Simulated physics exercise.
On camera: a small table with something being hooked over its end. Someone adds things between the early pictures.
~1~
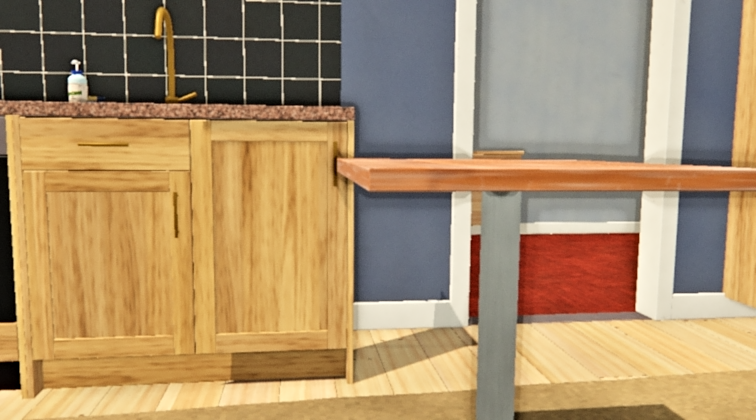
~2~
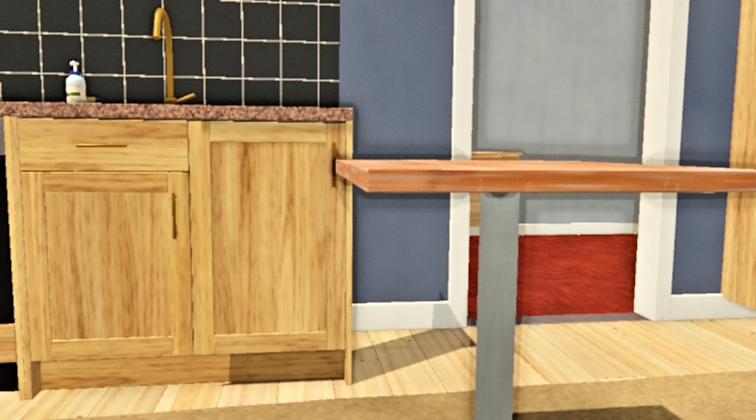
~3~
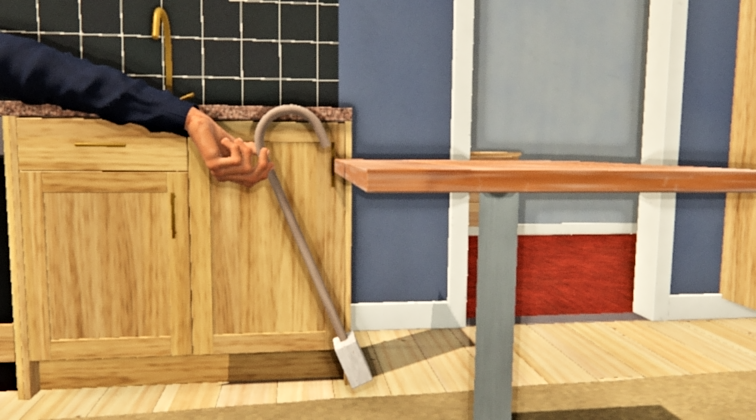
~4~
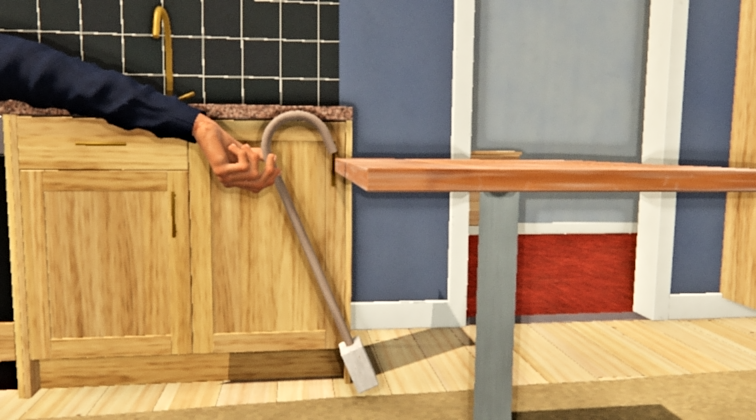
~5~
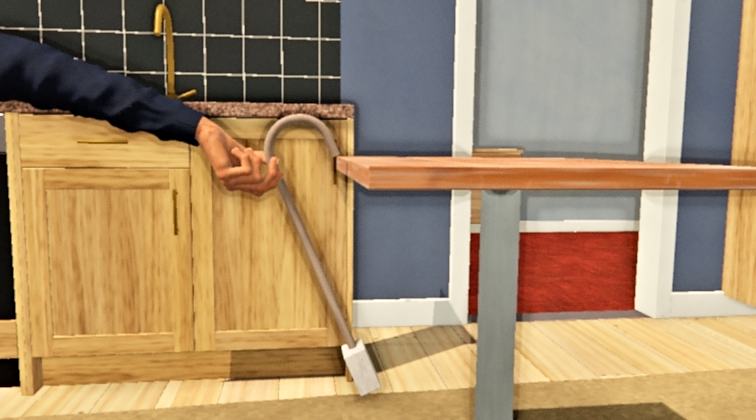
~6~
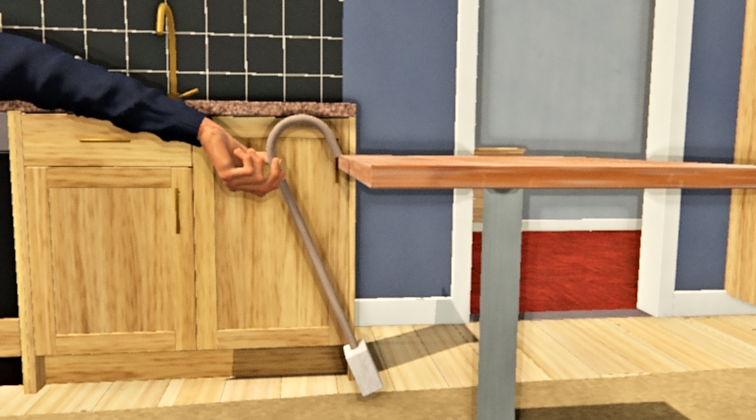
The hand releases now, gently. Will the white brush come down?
Yes, it drops.
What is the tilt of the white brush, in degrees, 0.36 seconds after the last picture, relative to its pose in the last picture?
About 10°.
Then, 0.36 s later than the last frame, white brush fallen near (322, 412).
Then, 0.56 s later than the last frame, white brush dropping.
Then, 0.74 s later than the last frame, white brush fallen.
When it is over, the white brush drops past the edge.
